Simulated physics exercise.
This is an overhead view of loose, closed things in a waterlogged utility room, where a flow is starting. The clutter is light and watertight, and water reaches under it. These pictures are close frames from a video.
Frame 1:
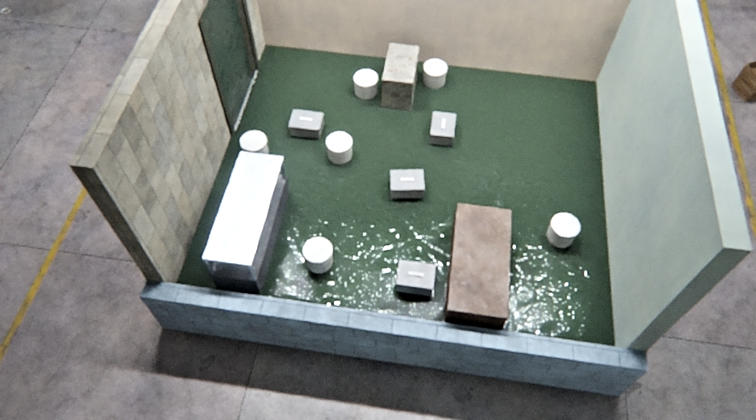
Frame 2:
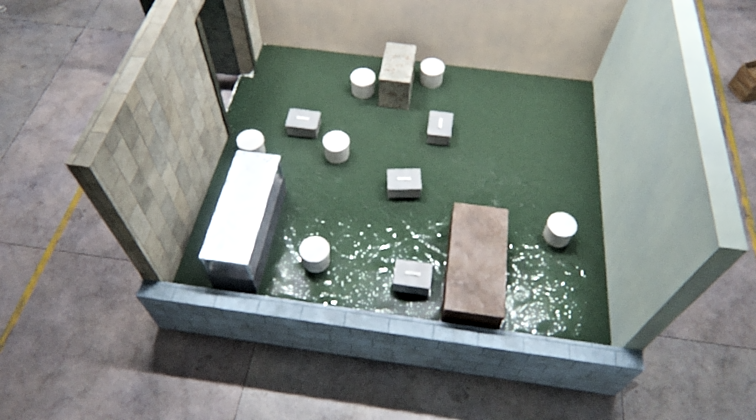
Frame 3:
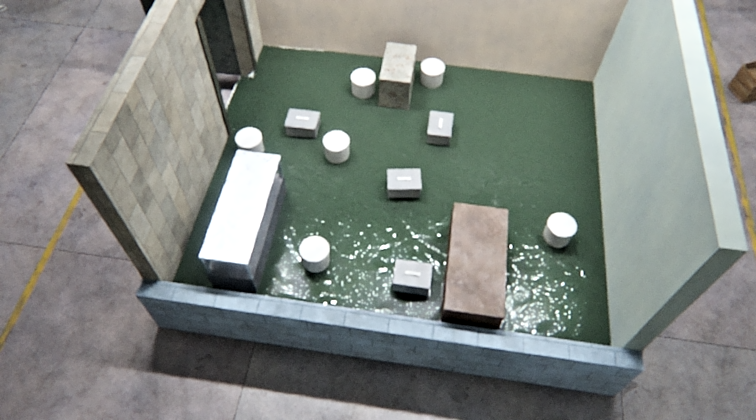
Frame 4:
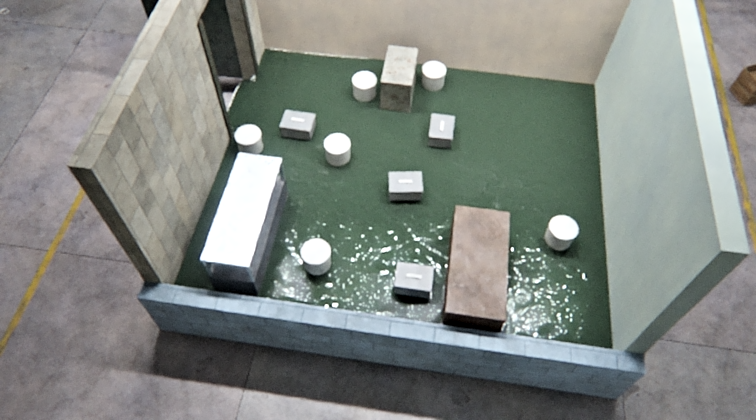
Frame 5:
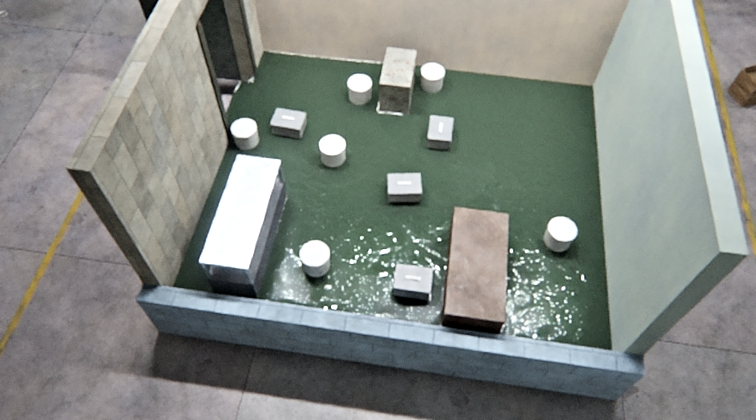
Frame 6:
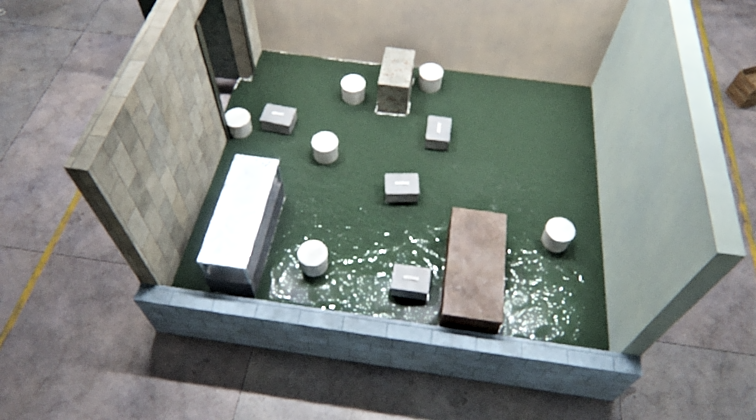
The clip shows an overhead view of a walled room with green water around white tubs and grey boxes; a dark panel in the left wall opens, then several tubs and a box near it drift slightly left.
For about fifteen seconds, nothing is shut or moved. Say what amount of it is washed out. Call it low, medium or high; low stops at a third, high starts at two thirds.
Medium.
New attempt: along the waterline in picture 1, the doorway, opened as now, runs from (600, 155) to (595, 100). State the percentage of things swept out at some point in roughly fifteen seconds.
Result: 30 per cent.
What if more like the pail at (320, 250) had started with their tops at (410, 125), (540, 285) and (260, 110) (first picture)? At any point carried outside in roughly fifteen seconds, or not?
In that order: Carried outside, no, through.
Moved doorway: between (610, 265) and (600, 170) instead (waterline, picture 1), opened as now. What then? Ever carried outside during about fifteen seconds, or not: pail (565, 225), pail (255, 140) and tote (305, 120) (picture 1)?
In turn: Washed out, still in, kept in.
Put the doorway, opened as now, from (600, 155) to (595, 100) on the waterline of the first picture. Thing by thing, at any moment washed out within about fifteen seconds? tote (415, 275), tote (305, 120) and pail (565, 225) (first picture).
One by one: Held indoors; held indoors; exits.
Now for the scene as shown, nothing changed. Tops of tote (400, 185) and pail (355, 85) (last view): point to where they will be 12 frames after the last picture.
Look for them at about (326, 152) and about (315, 64).
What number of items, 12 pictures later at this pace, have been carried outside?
That makes 3.
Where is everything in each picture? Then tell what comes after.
A pail at (253, 141), afloat; a tote at (306, 120) floats; 0 of 10 have shifted, in the first frame.
A pail at (250, 140) floats; a tote at (303, 119), afloat; 0 of 10 have shifted, in the second frame.
A pail at (249, 138), afloat, close to its start; a tote at (302, 119), afloat; 1 of 10 have shifted, in the third frame.
A pail at (248, 134), afloat, close to its start; a tote at (298, 120), afloat, close to its start; 2 of 10 have shifted, in the fourth frame.
A pail at (244, 128), afloat, a stride from its start; a tote at (288, 119), afloat, close to its start; 3 of 10 have shifted, in the fifth frame.
A pail at (237, 117) floats, a stride from its start; a tote at (278, 114), afloat, a stride from its start; 4 of 10 have shifted, in the sixth frame.
A moment on, 1 of 10 are out; 9 afloat.
Next, 3 of 10 are out; 7 afloat.
Later, 5 of 10 are out; 5 afloat.
In the end, 5 of 10 are out; 5 afloat.
